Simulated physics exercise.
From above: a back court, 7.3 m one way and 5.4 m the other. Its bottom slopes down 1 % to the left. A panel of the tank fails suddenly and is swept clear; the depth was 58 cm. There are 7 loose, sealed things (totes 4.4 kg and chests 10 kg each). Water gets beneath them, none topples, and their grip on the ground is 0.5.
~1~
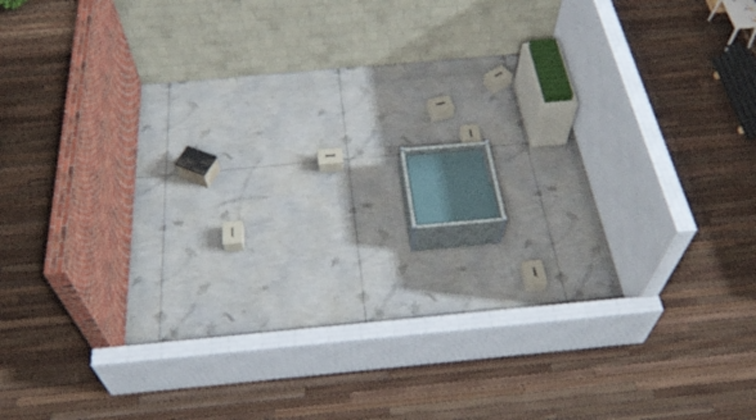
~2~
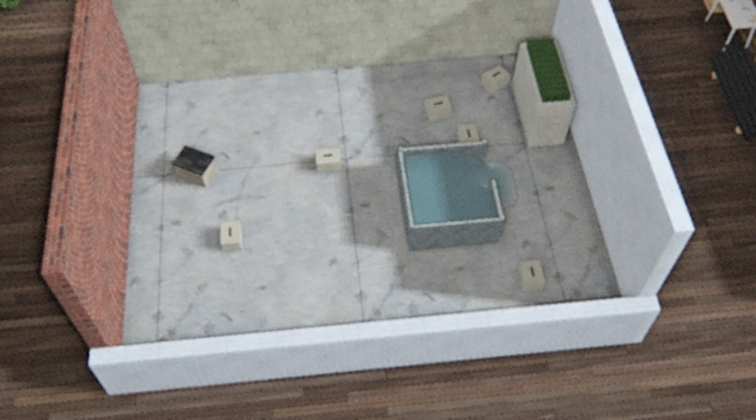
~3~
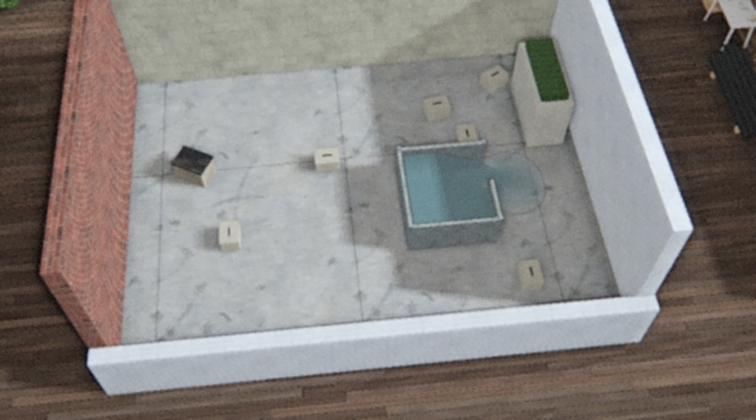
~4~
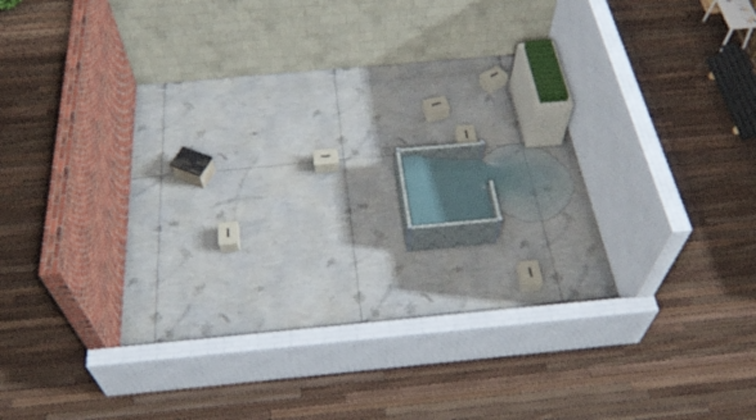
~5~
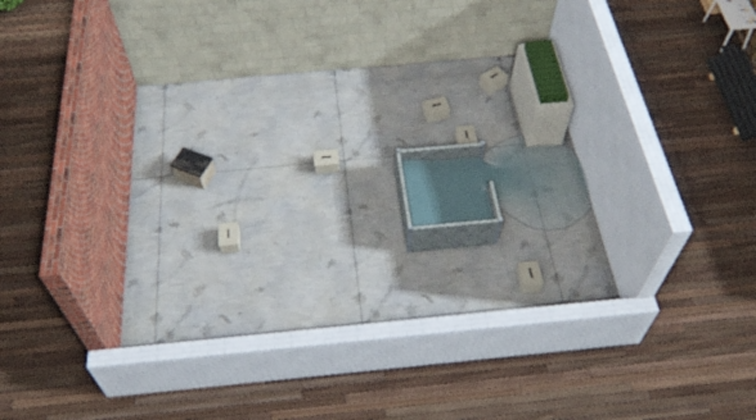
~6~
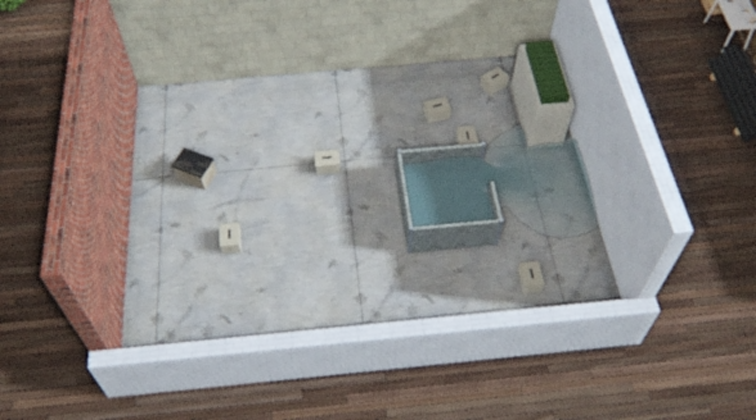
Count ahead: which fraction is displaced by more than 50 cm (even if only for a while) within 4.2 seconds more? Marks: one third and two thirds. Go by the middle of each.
That comes to not even a third.
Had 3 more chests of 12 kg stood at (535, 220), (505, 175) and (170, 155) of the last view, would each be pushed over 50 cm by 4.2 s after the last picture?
In turn: Short of it, over, short of it.
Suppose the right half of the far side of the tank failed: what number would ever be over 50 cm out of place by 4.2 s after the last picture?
Then 3.
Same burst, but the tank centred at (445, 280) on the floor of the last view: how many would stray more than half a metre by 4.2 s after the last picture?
In that case 2 of them.
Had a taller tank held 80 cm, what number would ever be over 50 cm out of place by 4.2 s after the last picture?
Then 2.
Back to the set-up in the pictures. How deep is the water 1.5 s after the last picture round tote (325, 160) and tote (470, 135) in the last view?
About 0 and 0 cm.
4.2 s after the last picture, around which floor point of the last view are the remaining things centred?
Around (346, 169).
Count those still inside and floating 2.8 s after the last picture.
At that moment 0.
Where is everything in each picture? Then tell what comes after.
A tote at (441, 104) rests on the ground; a tote at (330, 156) rests on the ground; water covers 1.8 m2; 0 of 7 have shifted, in the first picture.
A tote at (439, 104) rests on the ground; a tote at (328, 156), on the bottom; water covers 2.1 m2; 0 of 7 have shifted, in the second picture.
A tote at (437, 103), on the bottom; a tote at (327, 156) rests on the ground; 2.7 m2 under water; 0 of 7 have shifted, in the third picture.
A tote at (436, 104) rests on the ground; a tote at (326, 156), on the bottom; water covers 3.5 m2; 0 of 7 have shifted, in the fourth picture.
A tote at (437, 105) rests on the ground; a tote at (326, 157), on the bottom; 4.2 m2 under water; 0 of 7 have shifted, in the fifth picture.
A tote at (438, 106) rests on the ground; a tote at (327, 158), on the bottom; 4.5 m2 under water; 0 of 7 have shifted, in the sixth picture.
Then, 0.4 s after the last picture 0 of 7 are over 50 cm from their spots; 0 afloat.
Then, 1.5 s after the last picture 1 of 7 are over 50 cm from their spots; 0 afloat.
Then, 2.8 s after the last picture 1 of 7 are over 50 cm from their spots; 0 afloat.
Then, 4.2 s after the last picture 2 of 7 are over 50 cm from their spots, and 2 have been at some point; 1 afloat.
